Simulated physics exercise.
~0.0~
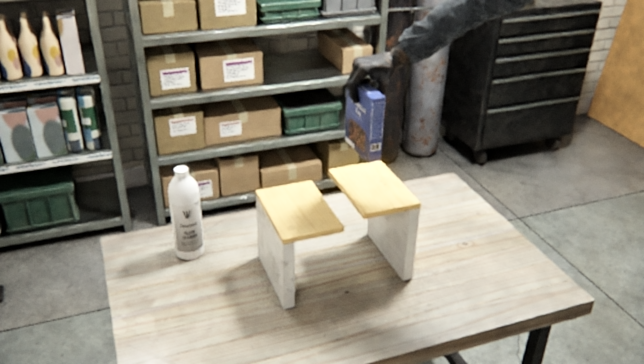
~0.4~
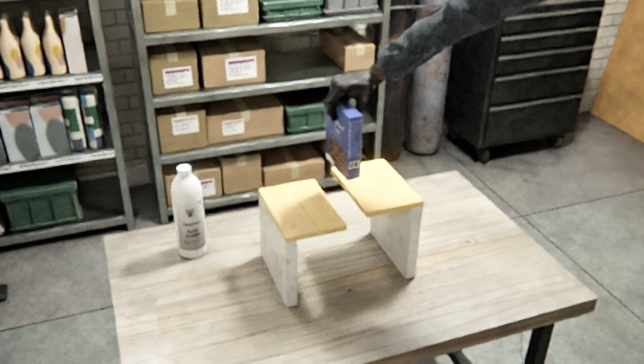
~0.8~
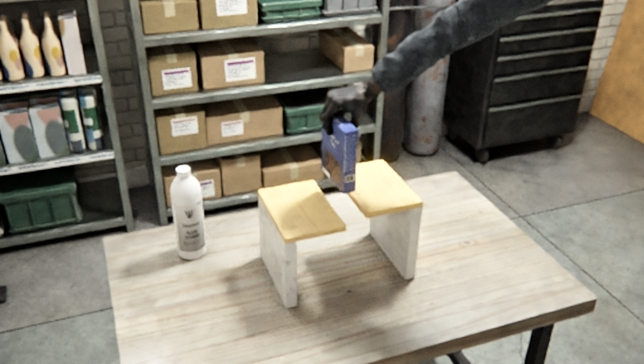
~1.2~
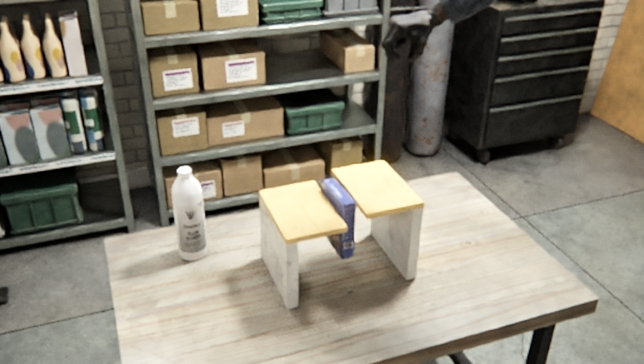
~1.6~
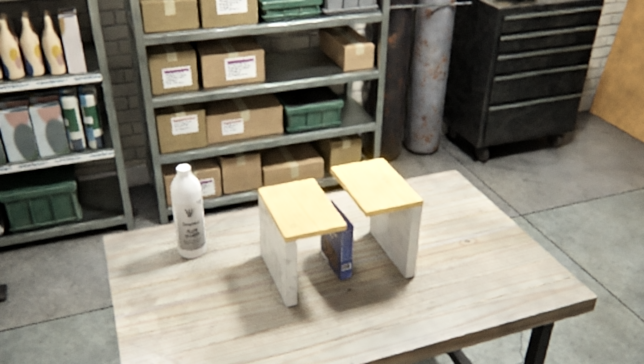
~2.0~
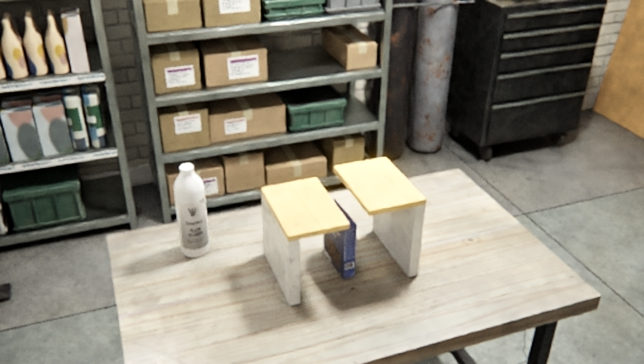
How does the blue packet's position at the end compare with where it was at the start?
At the start the blue packet was held up in a gloved hand behind the stand, near the shelves. By the end it was lower and slightly to the left, standing on the table beneath the gap in the stand.
